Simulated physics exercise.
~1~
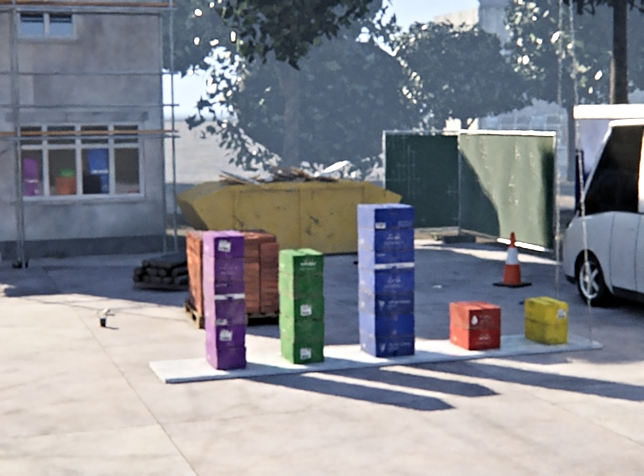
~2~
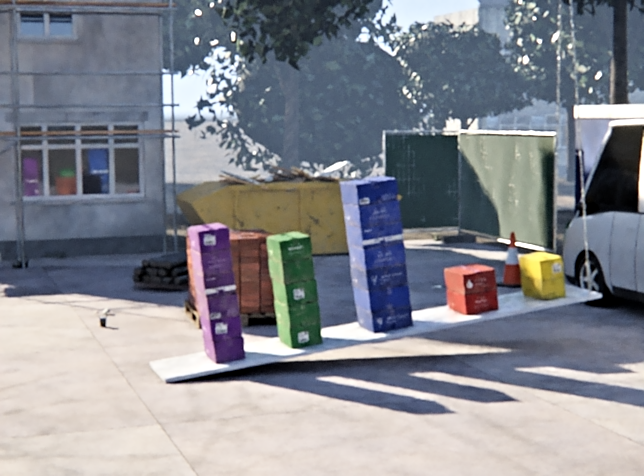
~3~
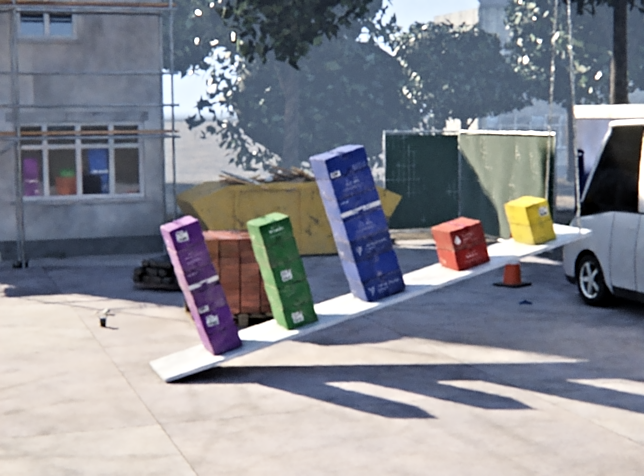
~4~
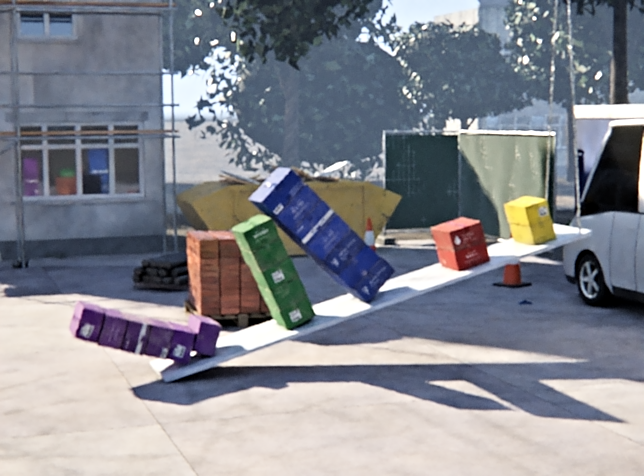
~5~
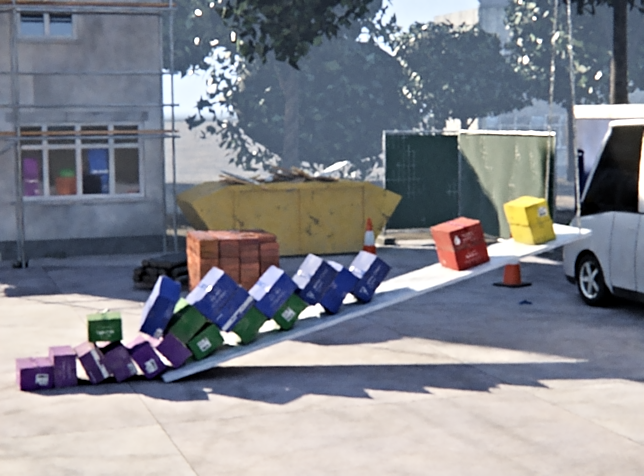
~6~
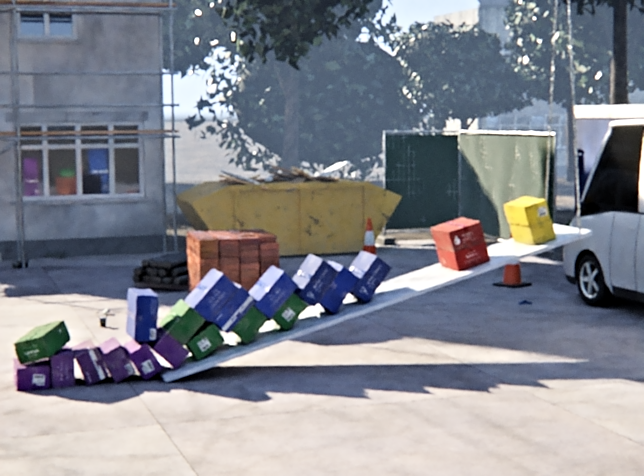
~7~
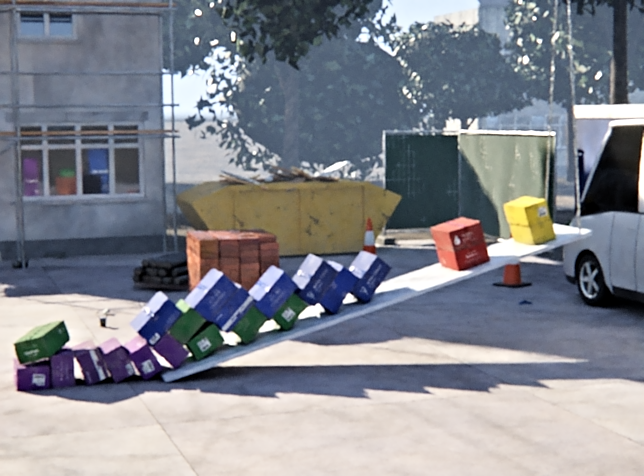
A pale deck carrying purple, green, blue, red and yellow stacks of cartons slowly tilts on a building site, its right end rising beside a parked white vehicle. The tall stacks lean left, and the purple one topples off the low end onto the paving. The blue stack tips toward the leaning green one, and both collapse down the slope. Their cartons settle in an overlapping row, with one green carton ending atop the purple ones at far left. A blue carton rocks upright, then drops back, while red and yellow stay put on the raised deck.
